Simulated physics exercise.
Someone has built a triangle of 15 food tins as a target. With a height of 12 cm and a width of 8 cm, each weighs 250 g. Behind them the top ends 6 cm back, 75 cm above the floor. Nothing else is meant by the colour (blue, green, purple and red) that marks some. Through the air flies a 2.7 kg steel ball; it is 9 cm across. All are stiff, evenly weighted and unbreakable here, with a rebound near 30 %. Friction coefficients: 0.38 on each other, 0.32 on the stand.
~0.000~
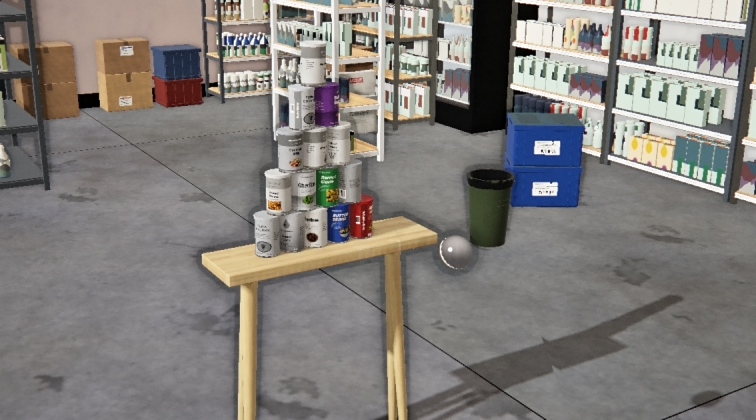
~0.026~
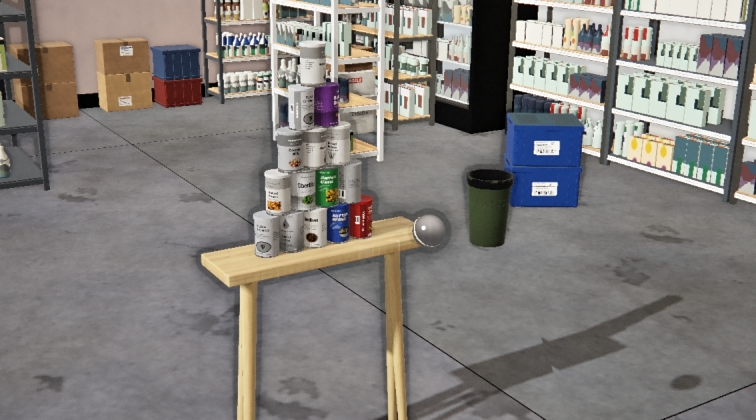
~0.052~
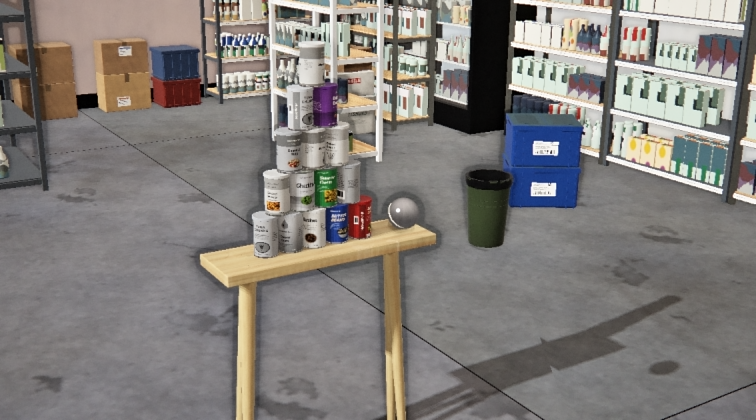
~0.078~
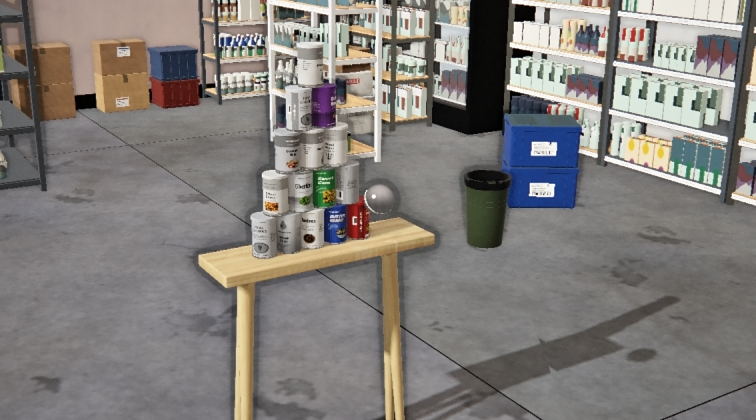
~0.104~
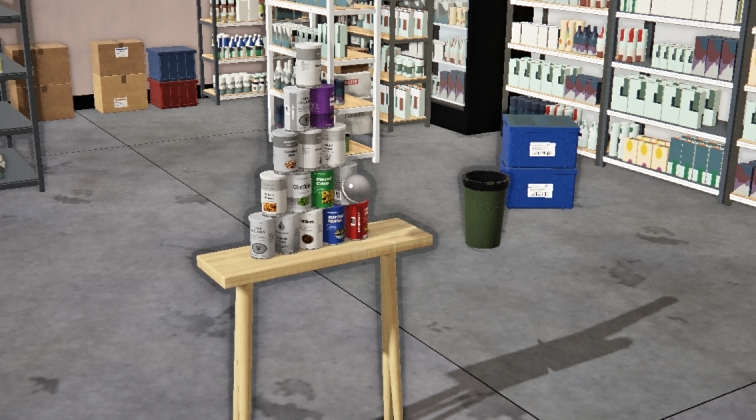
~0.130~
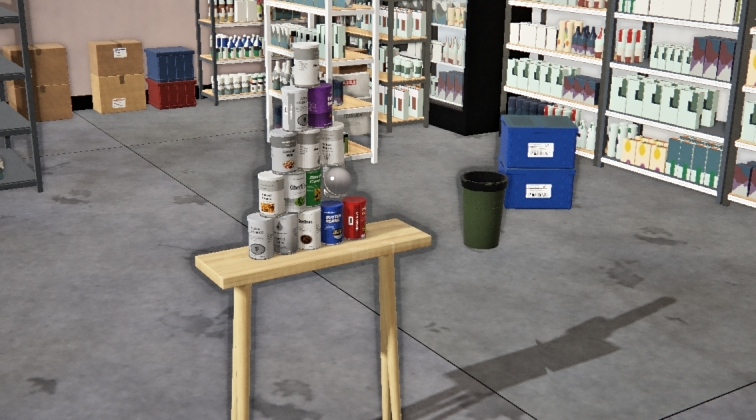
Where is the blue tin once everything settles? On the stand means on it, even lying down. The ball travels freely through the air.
The blue tin is still on the stand.
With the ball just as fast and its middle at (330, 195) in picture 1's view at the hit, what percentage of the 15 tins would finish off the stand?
60 %.
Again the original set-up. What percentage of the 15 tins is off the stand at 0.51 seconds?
By then, 15 per cent.
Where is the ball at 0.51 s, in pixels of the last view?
It should be about (200, 267) in pixels.
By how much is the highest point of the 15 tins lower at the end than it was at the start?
Something like 24 cm, give or take.
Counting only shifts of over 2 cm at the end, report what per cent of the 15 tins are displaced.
60 percent.
By 0.51 s, ball still moving; 2 of the 15 tins off the stand; blue tin unmoved; purple tin tilted 55°, 19 cm lower.
By 0.98 s, ball still moving; 7 of the 15 tins off the stand; blue tin unmoved; green tin on its side.
When it is over (1.4 s), ball rolling away; 8 of the 15 tins off the stand; blue tin unmoved; green tin on its side; purple tin on its side. In pixels of the last frame, middles, blue tin near (332, 223).
